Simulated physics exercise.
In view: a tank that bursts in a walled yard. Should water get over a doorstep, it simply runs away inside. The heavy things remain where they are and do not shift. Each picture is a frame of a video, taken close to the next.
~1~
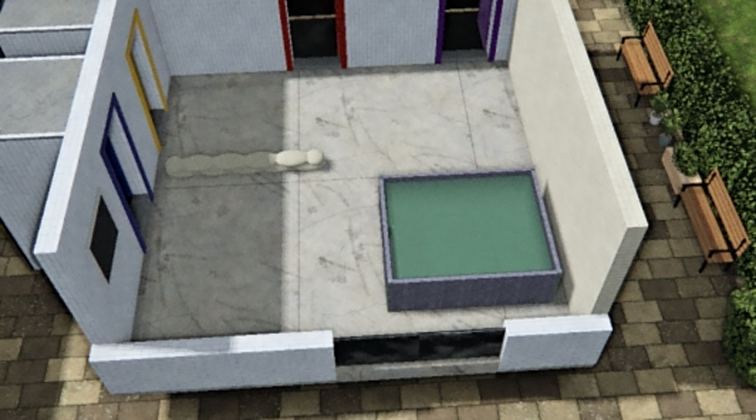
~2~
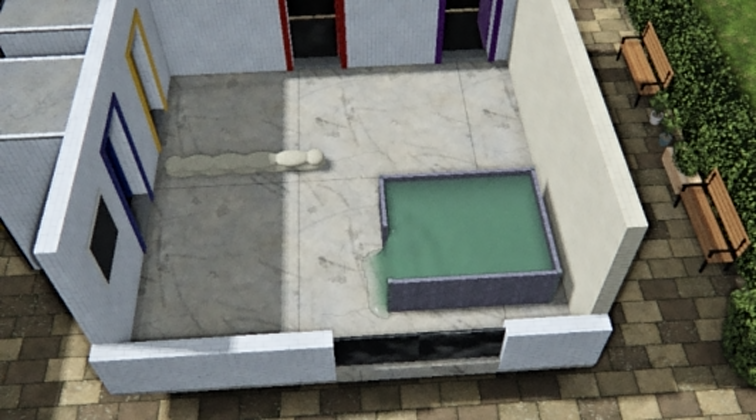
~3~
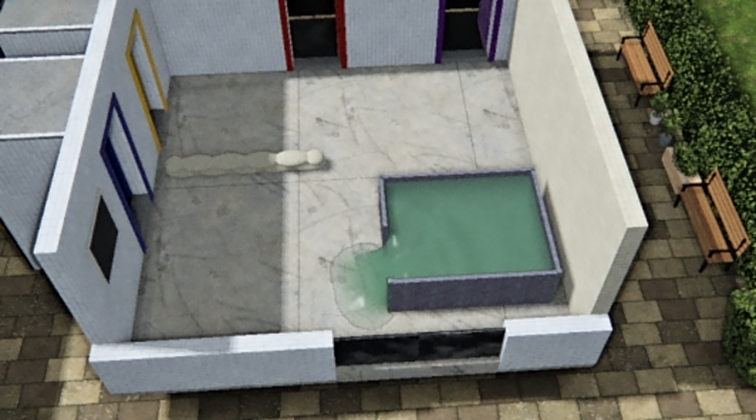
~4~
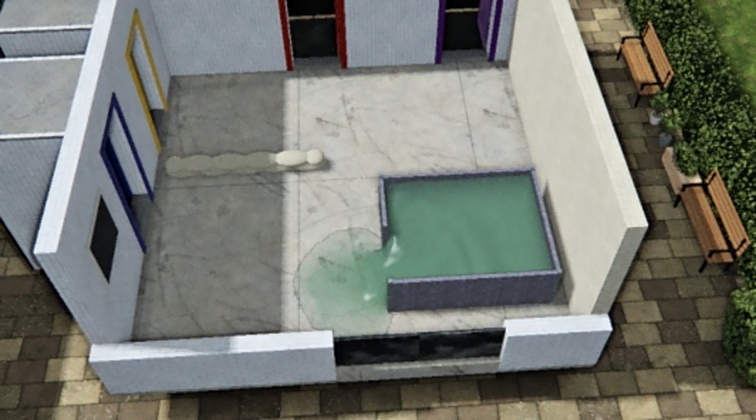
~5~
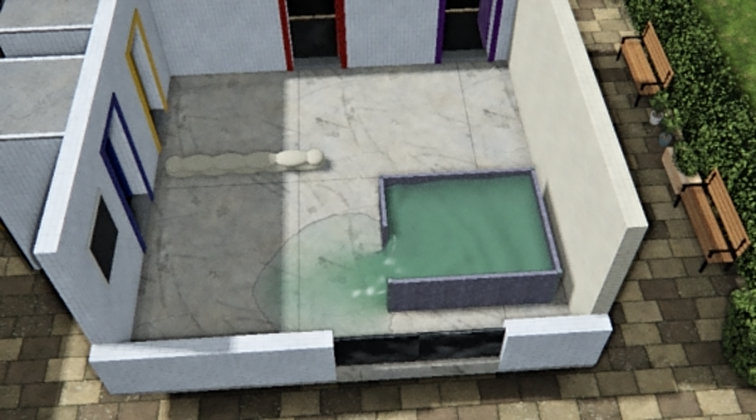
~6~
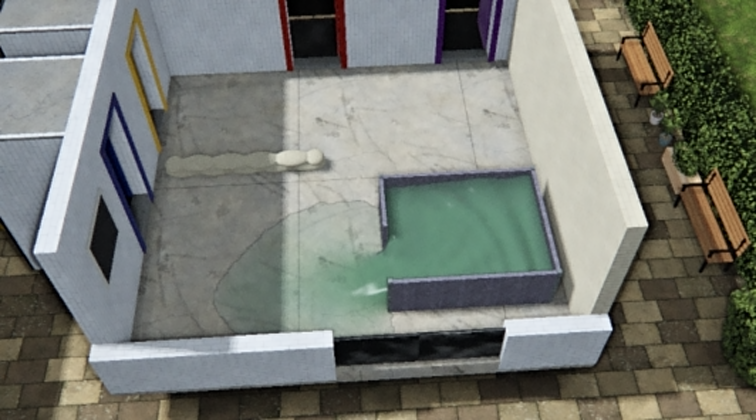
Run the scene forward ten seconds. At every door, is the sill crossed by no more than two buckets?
One by one: The red door will pass two buckets at most; the blue door will pass two buckets at most; the purple door will pass two buckets at most; the yellow door will pass two buckets at most.
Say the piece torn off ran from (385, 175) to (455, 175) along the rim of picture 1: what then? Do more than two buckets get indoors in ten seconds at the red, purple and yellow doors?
As I see it, the red door overshoots, the purple door overshoots and the yellow door overshoots.
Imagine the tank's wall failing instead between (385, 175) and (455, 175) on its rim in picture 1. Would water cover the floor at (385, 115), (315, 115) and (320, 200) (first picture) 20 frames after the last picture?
One by one: Waterlogged; waterlogged; unsoaked.
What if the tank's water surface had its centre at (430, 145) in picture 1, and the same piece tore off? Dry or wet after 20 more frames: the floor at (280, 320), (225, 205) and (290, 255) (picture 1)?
One after the other: Wet, flooded, flooded.
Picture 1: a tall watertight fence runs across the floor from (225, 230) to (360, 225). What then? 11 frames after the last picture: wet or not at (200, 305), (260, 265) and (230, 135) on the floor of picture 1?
Results in order: Swamped / swamped / bone-dry.
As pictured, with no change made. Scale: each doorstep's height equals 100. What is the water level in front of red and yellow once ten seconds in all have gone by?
In order: Roughly 30 % and 40 %.
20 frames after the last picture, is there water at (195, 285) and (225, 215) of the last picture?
In turn: Wet, awash.
A moment on, water covers 30 % of the floor; the red door not reached, the blue door not reached, the purple door not reached, the yellow door not reached.
Next, water covers 35 % of the floor; the red door not reached, the blue door wet at the sill, nothing in, the purple door not reached, the yellow door not reached.
Then, water covers 45 % of the floor; the red door not reached, the blue door wet at the sill, nothing in, the purple door not reached, the yellow door wet at the sill, nothing in.
Later, water covers 70 % of the floor; the red door wet at the sill, nothing in, the blue door under two buckets in, the purple door not reached, the yellow door wet at the sill, nothing in.
In the end, water covers 95 % of the floor; the red door wet at the sill, nothing in, the blue door under two buckets in, the purple door under two buckets in, the yellow door wet at the sill, nothing in.
